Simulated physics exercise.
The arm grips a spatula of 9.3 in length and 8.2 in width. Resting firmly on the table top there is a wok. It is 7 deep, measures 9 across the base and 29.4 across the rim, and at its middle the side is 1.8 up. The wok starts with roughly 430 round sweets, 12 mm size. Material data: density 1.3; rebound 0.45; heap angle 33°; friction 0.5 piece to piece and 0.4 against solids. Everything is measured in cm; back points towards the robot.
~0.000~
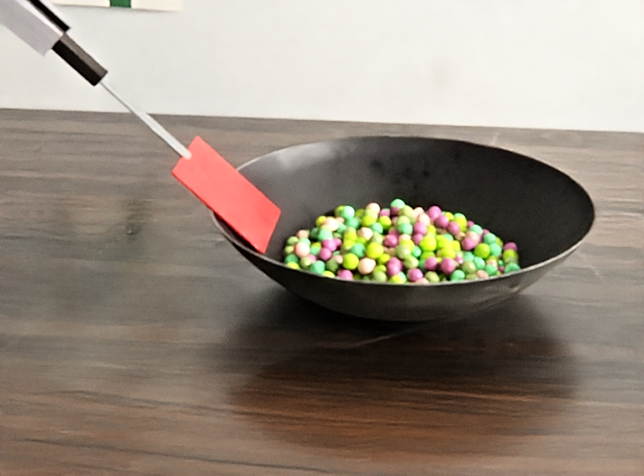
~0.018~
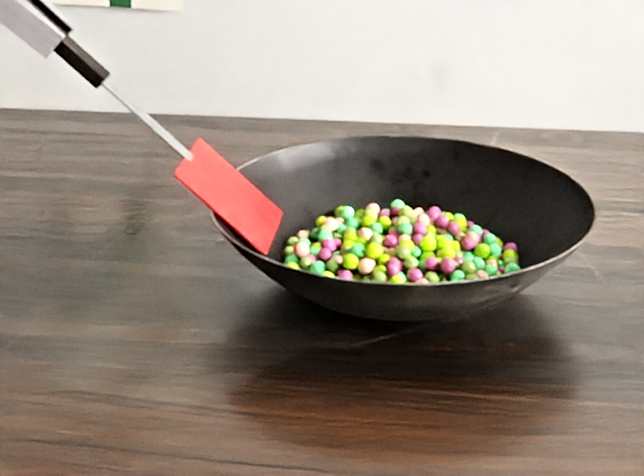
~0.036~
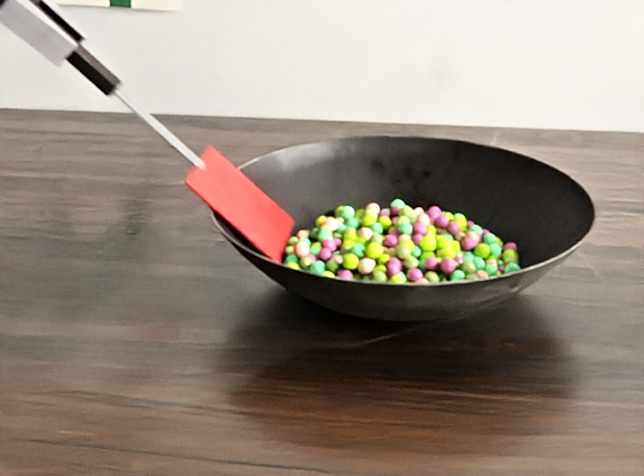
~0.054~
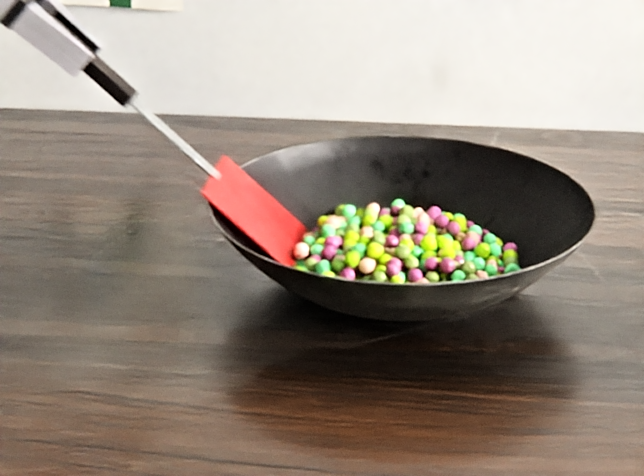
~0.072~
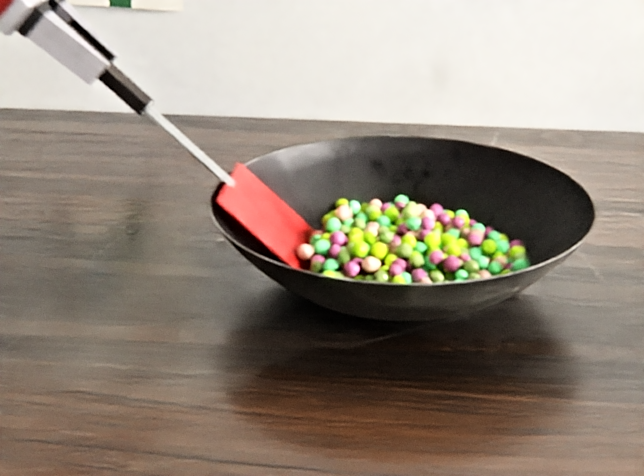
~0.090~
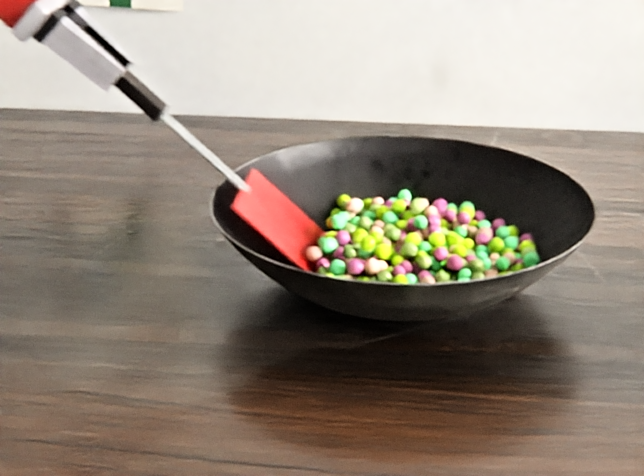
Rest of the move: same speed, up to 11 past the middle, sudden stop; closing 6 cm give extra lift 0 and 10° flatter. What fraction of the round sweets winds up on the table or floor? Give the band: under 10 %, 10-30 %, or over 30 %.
Band: 10-30 %.
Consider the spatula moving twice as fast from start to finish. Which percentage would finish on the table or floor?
I'd say close to 50 per cent.
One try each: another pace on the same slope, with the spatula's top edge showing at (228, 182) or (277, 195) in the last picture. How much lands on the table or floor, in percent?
Around 15 per cent, then around 40 per cent.
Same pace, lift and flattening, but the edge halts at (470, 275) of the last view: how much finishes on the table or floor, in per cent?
0 %, roughly.
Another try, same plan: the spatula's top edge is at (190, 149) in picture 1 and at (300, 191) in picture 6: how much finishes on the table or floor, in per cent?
Roughly 45 %.
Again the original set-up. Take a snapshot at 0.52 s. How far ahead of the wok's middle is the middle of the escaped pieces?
About 20 cm.
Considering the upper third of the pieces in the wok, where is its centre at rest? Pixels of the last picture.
Centre: Roughly (530, 225).
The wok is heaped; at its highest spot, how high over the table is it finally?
Height at rest: Roughly 8.0 cm.
After 0.18 s, sloping 43°, highest piece 5 above the table; 429 in the wok.
After 0.28 s, sloping 40°, highest piece 7 above the table; 429 in the wok.
After 0.52 s, sloping 33°, highest piece 8 above the table; 343 in the wok, 74 on the table or floor, 12 on the blade or in flight.
After 1.57 s, sloping 33°, highest piece 8 above the table; 342 in the wok, 87 on the table or floor.
In the end, 342 in the wok, 87 on the table or floor. That is 20 % on the table or floor.
